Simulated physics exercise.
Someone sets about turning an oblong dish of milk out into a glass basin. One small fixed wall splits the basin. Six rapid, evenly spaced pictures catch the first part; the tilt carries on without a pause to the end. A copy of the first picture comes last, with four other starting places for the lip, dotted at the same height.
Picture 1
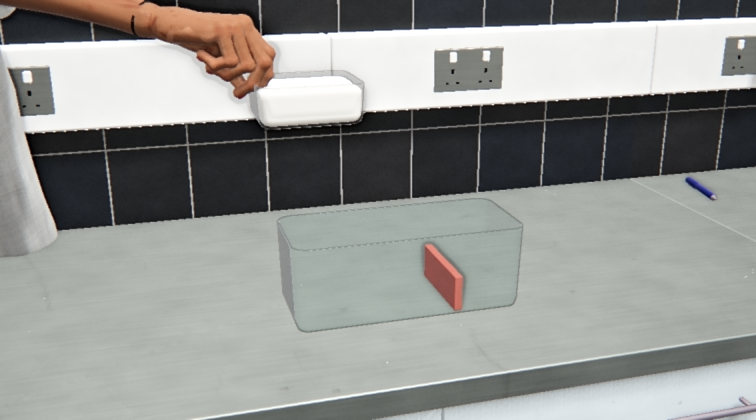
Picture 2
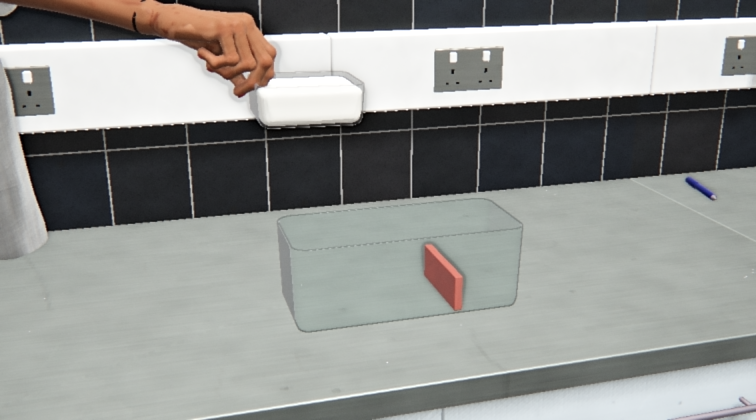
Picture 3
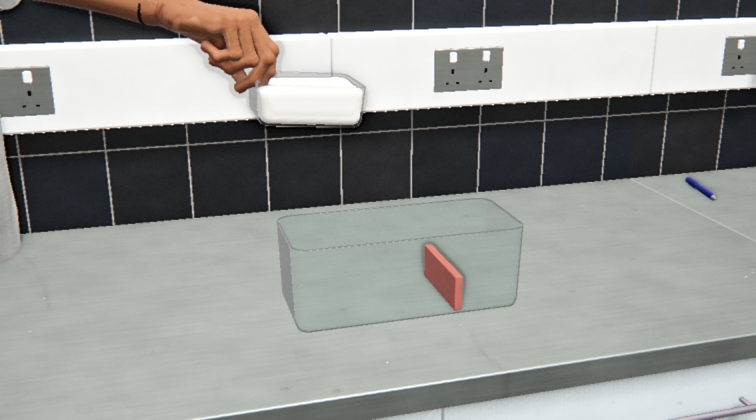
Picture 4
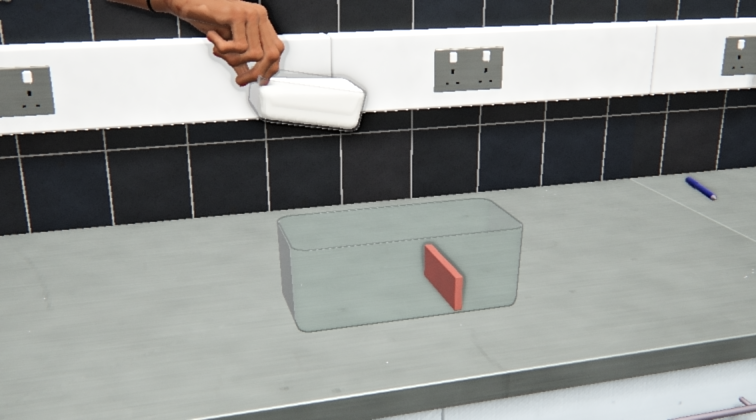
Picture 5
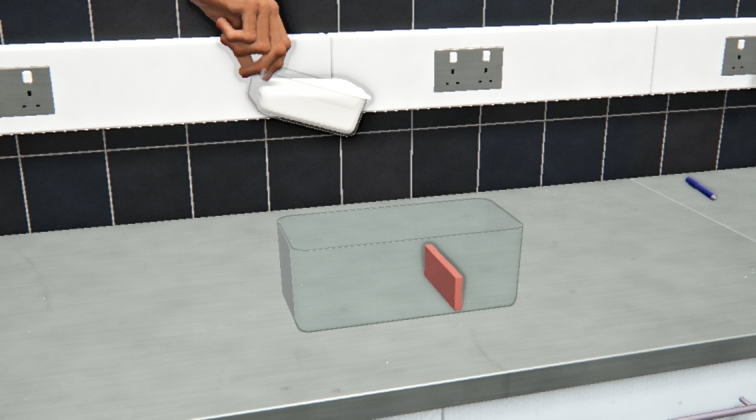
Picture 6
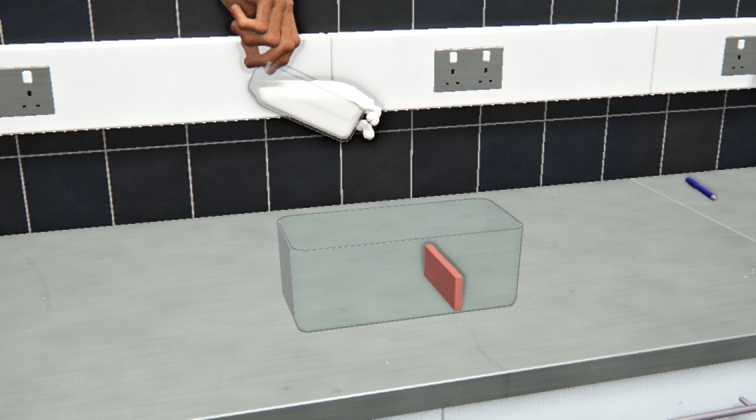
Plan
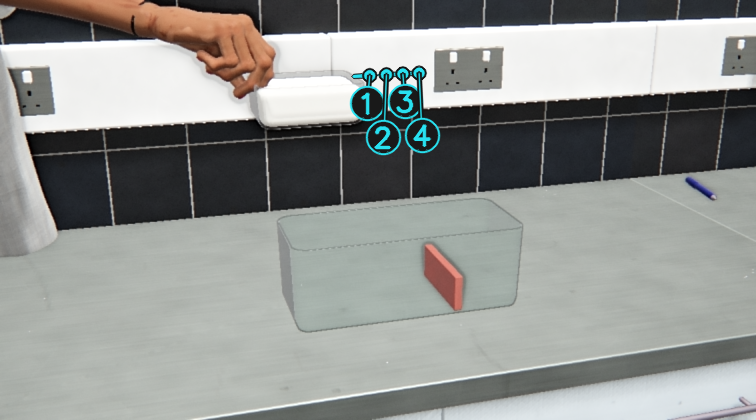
A small clear dish of milk, held by a hand above a glass basin with a red block inside, stayed level at first, then tilted steadily down to the right until milk began slipping over its lip.
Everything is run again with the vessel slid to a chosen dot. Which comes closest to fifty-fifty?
Best: 2.
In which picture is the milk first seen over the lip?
Picture 5.
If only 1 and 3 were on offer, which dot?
That would be 3.
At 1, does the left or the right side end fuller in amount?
The left side.
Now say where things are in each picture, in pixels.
In the first picture, upright, lip at (354, 76); basin from (296, 331) to (515, 302); top of the wall at (443, 260); nothing has left yet.
In the second picture, upright, lip at (354, 77); nothing has left yet.
In the third picture, tipped about 5°, lip at (355, 80); nothing has left yet.
In the fourth picture, tipped about 10°, lip at (356, 85); nothing has left yet.
In the fifth picture, tipped about 18°, lip at (357, 92); milk is over the lip, down to (357, 92).
In the sixth picture, tipped about 27°, lip at (357, 100); milk is over the lip, down to (365, 132).
In cyan, 1 at (369, 75); 2 at (386, 74); 3 at (402, 73); 4 at (419, 73).
With 1, about 84 % ends left of the wall and 9 % right of it; 7 % is lost outside.
With 2, about 46 % ends left of the wall and 47 % right of it; 7 % is lost outside.
With 3, about 32 % ends left of the wall and 61 % right of it; 7 % is lost outside.
With 4, about 24 % ends left of the wall and 69 % right of it; 7 % is lost outside.
